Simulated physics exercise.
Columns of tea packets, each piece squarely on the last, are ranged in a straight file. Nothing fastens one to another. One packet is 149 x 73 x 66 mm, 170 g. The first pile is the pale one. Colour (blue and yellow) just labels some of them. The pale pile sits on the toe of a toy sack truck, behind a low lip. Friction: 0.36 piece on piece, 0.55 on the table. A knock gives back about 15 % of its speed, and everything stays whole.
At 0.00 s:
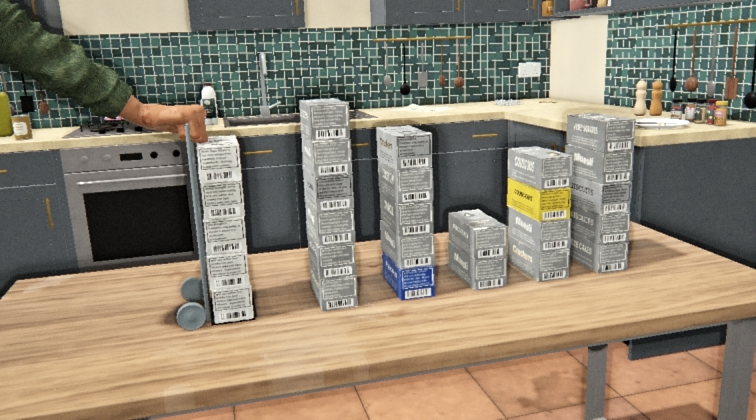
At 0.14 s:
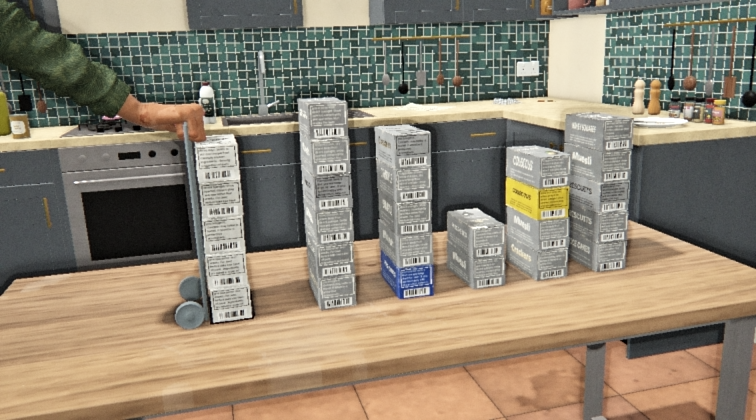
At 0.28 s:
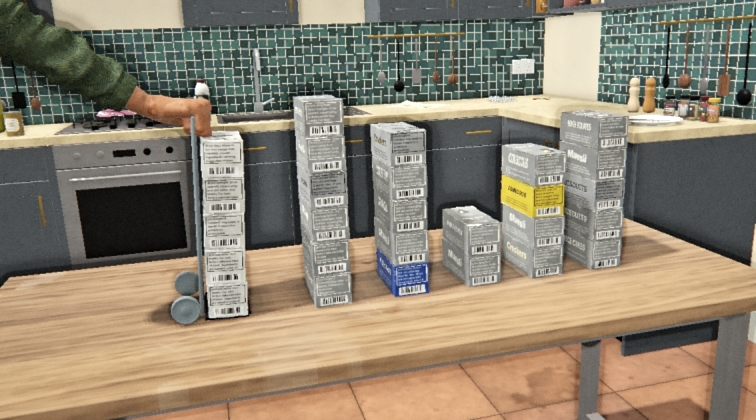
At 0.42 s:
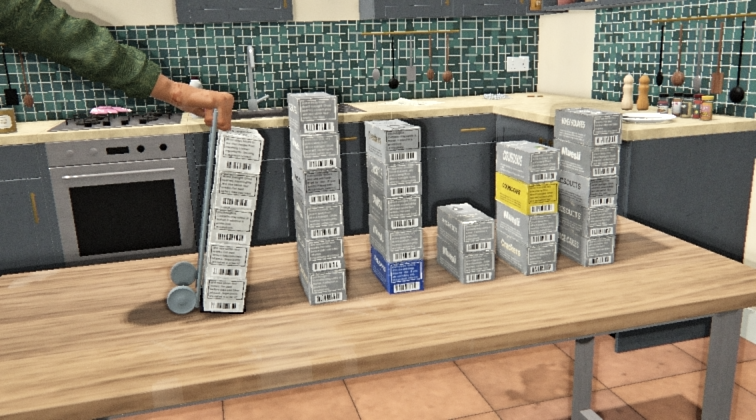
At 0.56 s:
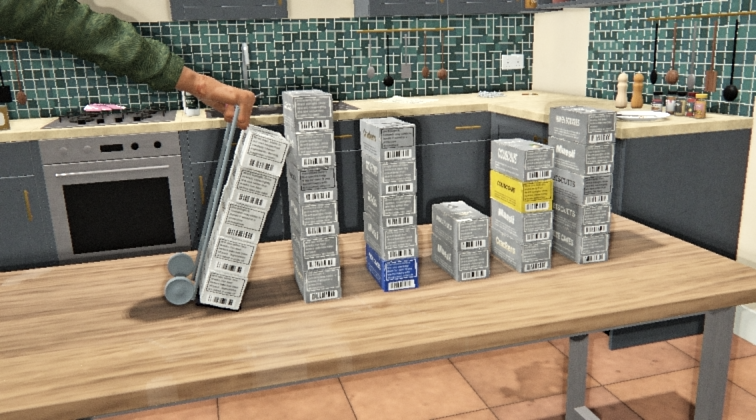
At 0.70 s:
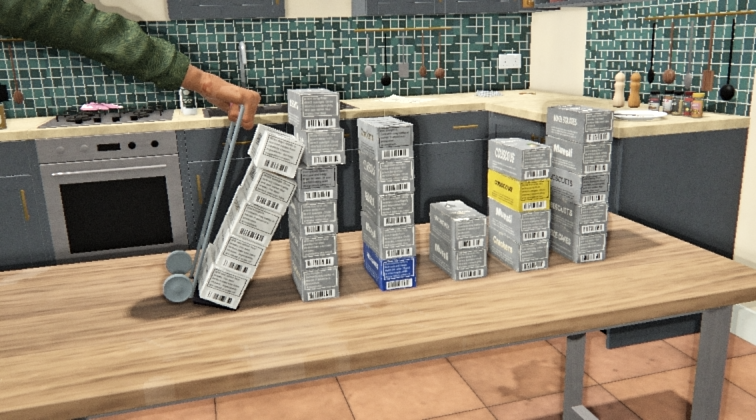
A hand tilted a small hand truck to the right on a wooden table, and its pale stack of packets leaned over with it, the upper packets coming against the tall grey column beside it.
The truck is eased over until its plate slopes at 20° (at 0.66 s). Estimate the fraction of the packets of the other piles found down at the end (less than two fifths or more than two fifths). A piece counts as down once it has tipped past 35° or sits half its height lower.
Ending down: Over two fifths.
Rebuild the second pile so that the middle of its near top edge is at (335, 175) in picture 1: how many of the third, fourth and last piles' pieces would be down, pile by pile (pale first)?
In that case third 5, fourth 1, last 5.
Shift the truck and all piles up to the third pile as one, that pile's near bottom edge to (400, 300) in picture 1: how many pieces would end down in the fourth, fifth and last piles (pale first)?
Then fourth 1, fifth 4, last 5.
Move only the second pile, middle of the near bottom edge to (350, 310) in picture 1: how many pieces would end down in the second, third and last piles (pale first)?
In that case second 6, third 5, last 5.
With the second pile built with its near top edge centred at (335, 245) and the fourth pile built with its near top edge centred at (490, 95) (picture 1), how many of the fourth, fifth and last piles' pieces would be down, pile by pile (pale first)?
In that case fourth 0, fifth 0, last 0.
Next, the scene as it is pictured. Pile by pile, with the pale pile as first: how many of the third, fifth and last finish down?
Third 3, fifth 4, last 5.
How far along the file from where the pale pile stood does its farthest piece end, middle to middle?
Some 26 cm.
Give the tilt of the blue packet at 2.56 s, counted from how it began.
Some 30°.
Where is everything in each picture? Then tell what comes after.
In the first frame (pixels give the middle of a visible side; the camera pans a little), truck frame (192, 167) 0° forward; yellow packet (522, 199); blue packet (418, 284); none of the others has stirred.
Truck frame (190, 166) 0° forward; blue packet (417, 283), in the second frame.
Truck frame (195, 161) 3° forward, top of the pale pile leaning 3°; blue packet (412, 280); none of the others has stirred, in the third frame.
Truck frame (212, 152) 11° forward, top of the pale pile leaning 11°; yellow packet (510, 193); none of the others has stirred, in the fourth frame.
Truck frame (229, 148) 18° forward, top of the pale pile leaning 21°; blue packet (402, 275); none of the others has stirred, in the fifth frame.
Truck frame (232, 147) 20° forward, top of the pale pile leaning 23°; blue packet (399, 274); yellow packet (502, 190); movement in 3 of them, in the sixth frame.
After 1.12 s, 5 of the pale pile down; none of the 22 other packets down, 10 disturbed.
After 1.48 s, 5 of the pale pile down; 8 of the 22 other packets down; blue packet 17° from how it stood; yellow packet 4° from how it stood.
After 1.96 s, 5 of the pale pile down; 13 of the 22 other packets down; blue packet 36° from how it stood; yellow packet 30° from how it stood, 33 mm lower.
After 2.56 s, 5 of the pale pile down; 19 of the 22 other packets down; yellow packet 46° from how it stood, 7 cm lower; blue packet 35° from how it stood.
In the end (3.0 s), 5 of the pale pile down; 19 of the 22 other packets down; yellow packet 46° from how it stood, 7 cm lower; blue packet 34° from how it stood. That is 86 per cent. From the last view, middles, yellow packet near (608, 209), blue packet near (400, 254).
